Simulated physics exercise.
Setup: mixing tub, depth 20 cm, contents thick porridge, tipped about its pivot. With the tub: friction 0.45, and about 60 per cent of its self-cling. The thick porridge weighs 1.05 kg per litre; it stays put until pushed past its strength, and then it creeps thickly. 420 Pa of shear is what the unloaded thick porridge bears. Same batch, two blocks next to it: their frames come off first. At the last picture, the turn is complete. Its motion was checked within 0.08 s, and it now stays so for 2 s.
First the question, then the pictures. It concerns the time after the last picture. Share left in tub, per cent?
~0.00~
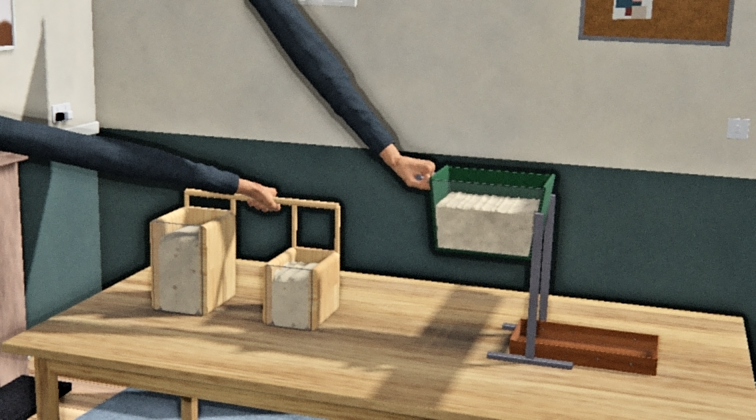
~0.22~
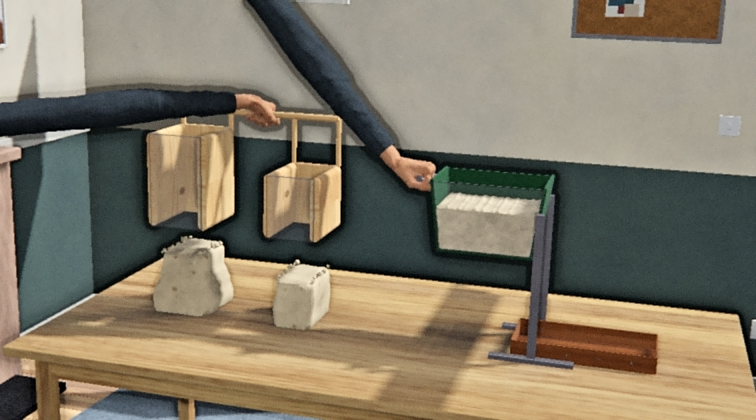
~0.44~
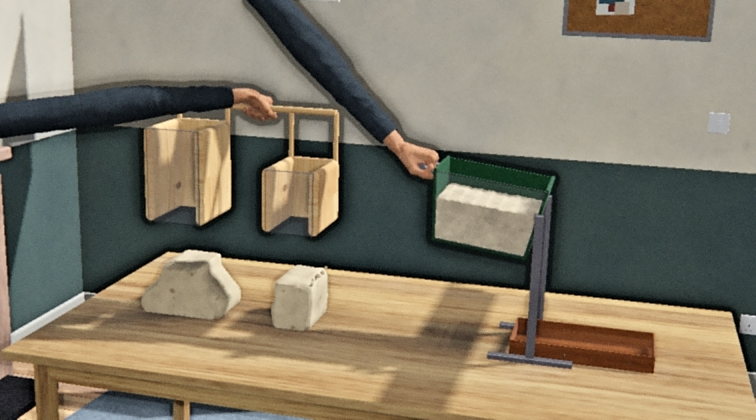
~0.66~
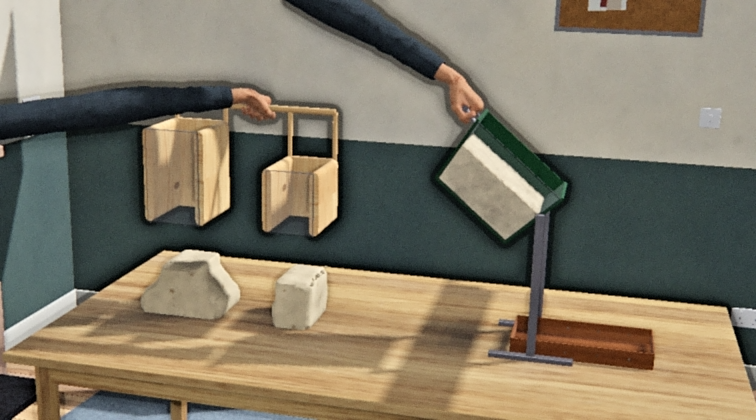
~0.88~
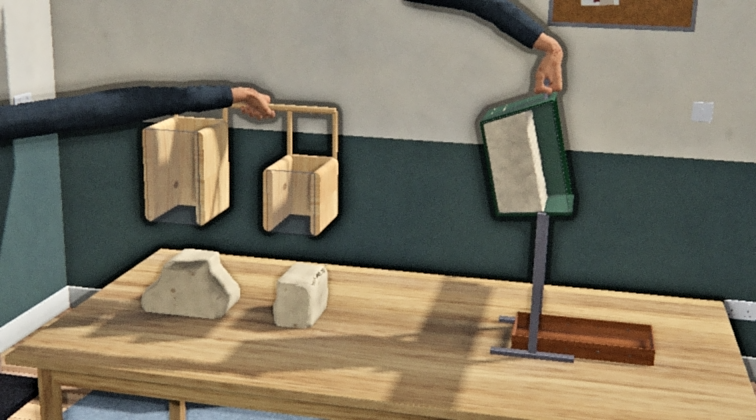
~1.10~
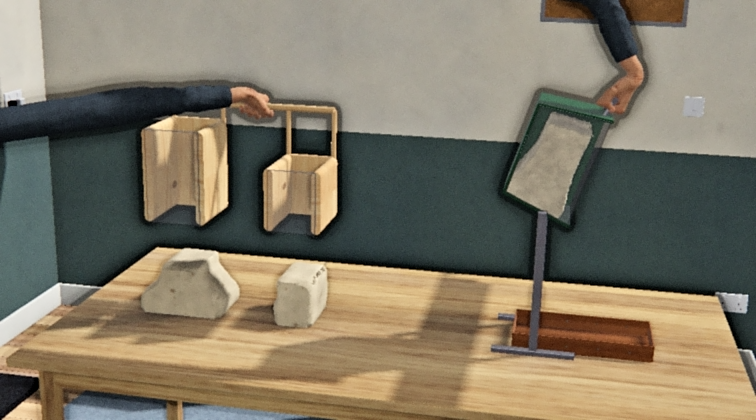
Near 0 %.
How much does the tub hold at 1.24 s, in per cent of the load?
Share in tub: Some 50 percent.
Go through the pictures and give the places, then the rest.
In the first picture, handle-side rim at (432, 179), tilt 0 degrees; crest of the thick porridge at (528, 214); block heights 24 cm, 15 cm (left to right).
In the second picture, handle-side rim at (434, 180), tilt 0 degrees; crest of the thick porridge at (529, 215); block heights 20 cm, 15 cm (left to right).
In the third picture, handle-side rim at (437, 170), tilt 7 degrees; crest of the thick porridge at (442, 198); block heights 16 cm, 15 cm (left to right).
In the fourth picture, handle-side rim at (479, 122), tilt 40 degrees; crest of the thick porridge at (467, 148); block heights 16 cm, 15 cm (left to right).
In the fifth picture, handle-side rim at (553, 104), tilt 77 degrees; crest of the thick porridge at (521, 115); block heights 16 cm, 15 cm (left to right).
In the sixth picture, handle-side rim at (612, 124), tilt 107 degrees; crest of the thick porridge at (554, 125); block heights 16 cm, 15 cm (left to right).
After 1.24 s, the tub is at 107 degrees and holds 51 %.
After 1.41 s, the tub is at 107 degrees and holds 0 %.
After 1.58 s, the tub is at 107 degrees and holds 0 %.
After 1.75 s, the tub is at 107 degrees and holds 0 %.
After 3.10 s, the tub is at 107 degrees and holds 0 %.
